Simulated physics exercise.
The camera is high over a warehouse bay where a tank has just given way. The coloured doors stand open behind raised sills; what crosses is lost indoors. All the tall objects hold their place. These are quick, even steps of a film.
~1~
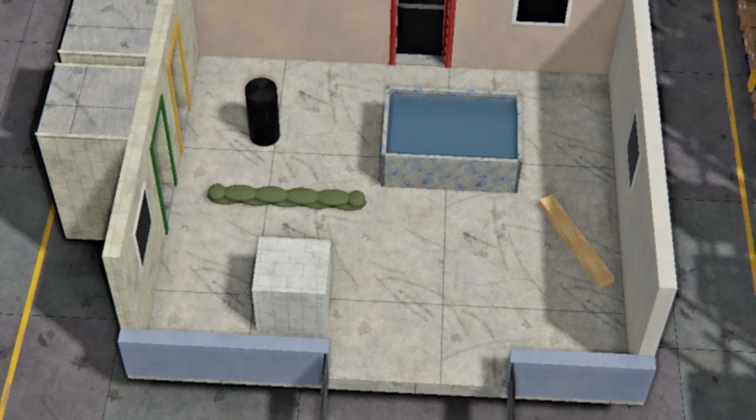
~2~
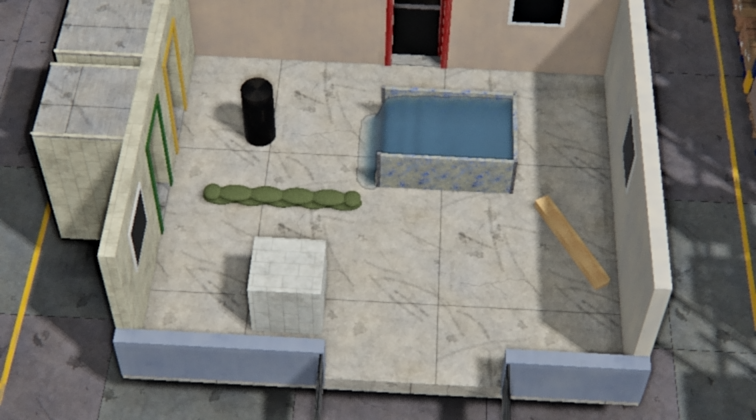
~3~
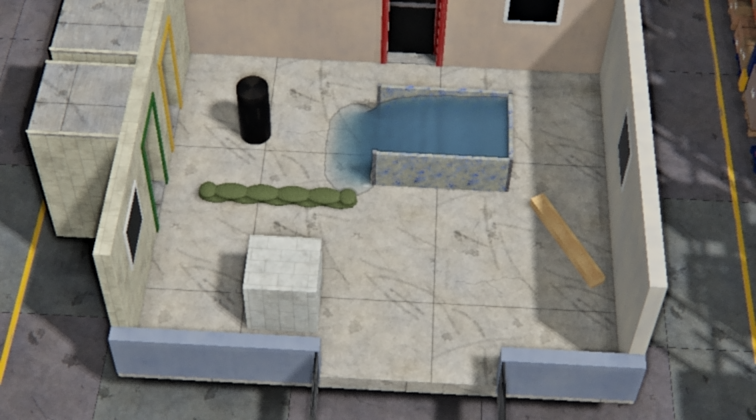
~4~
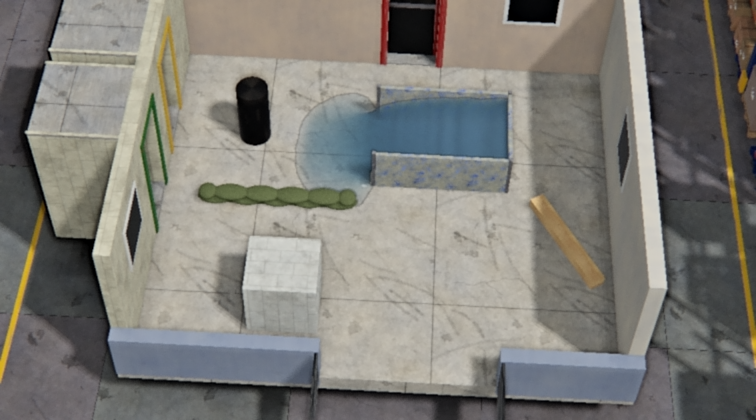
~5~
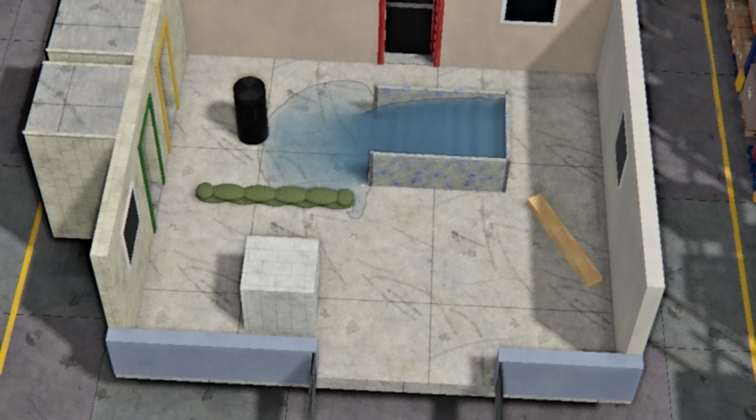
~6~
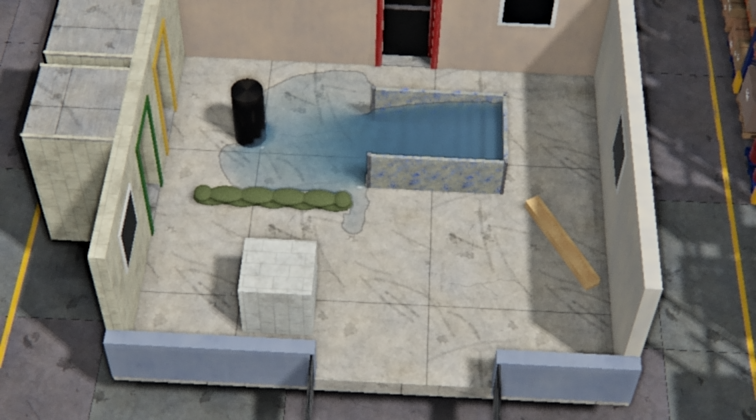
At first an open tank of blue water stands whole and still in a walled bay with a black cylinder, a green barrier and a pale block. Then its left side opens and water pours out leftward, spreading across the floor around the black cylinder and along the barrier, with a small tongue slipping past its right end.
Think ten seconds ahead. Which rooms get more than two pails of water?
In the end: The yellow door lets in a lot; the green door lets in a lot; the red door lets in a lot.
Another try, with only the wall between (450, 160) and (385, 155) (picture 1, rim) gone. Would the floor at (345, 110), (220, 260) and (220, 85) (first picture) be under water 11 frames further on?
In turn: Dry, under water, dry.
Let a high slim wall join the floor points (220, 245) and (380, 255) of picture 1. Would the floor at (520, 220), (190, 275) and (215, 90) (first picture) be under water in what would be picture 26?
One after the other: Not flooded, under water, under water.
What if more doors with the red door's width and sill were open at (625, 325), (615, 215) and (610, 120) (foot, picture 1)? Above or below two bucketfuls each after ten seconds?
In turn: Lets less in, lets less in, passes that mark.
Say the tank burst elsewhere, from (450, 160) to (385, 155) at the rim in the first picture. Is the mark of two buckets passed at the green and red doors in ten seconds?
One by one: The green one keeps below it, the red one is under.
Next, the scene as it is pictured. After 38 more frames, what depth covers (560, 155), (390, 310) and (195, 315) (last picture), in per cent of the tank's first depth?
In that order: 0, 2 and 8 per cent.
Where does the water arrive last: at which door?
That is the red-painted one.
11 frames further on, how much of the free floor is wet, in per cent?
Some 25 per cent.
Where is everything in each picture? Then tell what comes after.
The first frame shows the open tank at (452, 126) is whole and still.
In the second frame, the front is at (378, 116), out from the gap at (383, 141).
In the third frame, water pours out at (378, 141) and has run to (351, 108).
In the fourth frame, the front is at (312, 115), out from the gap at (378, 144).
In the fifth frame, the front is at a hidden place, out from the gap at (375, 144).
In the sixth frame, water pours out at (373, 146) and has run to (225, 165).
A moment on, water covers 20 % of the floor; the yellow door wet at the sill, nothing in, the green door under two buckets in, the red door not reached.
Next, water covers 25 % of the floor; the yellow door under two buckets in, the green door over two buckets in, the red door not reached.
Then, water covers 35 % of the floor; the yellow door over two buckets in, the green door far over two buckets in, the red door not reached.
Later, water covers 55 % of the floor; the yellow door far over two buckets in, the green door far over two buckets in, the red door under two buckets in.
In the end, water covers 80 % of the floor; the yellow door far over two buckets in, the green door far over two buckets in, the red door over two buckets in.
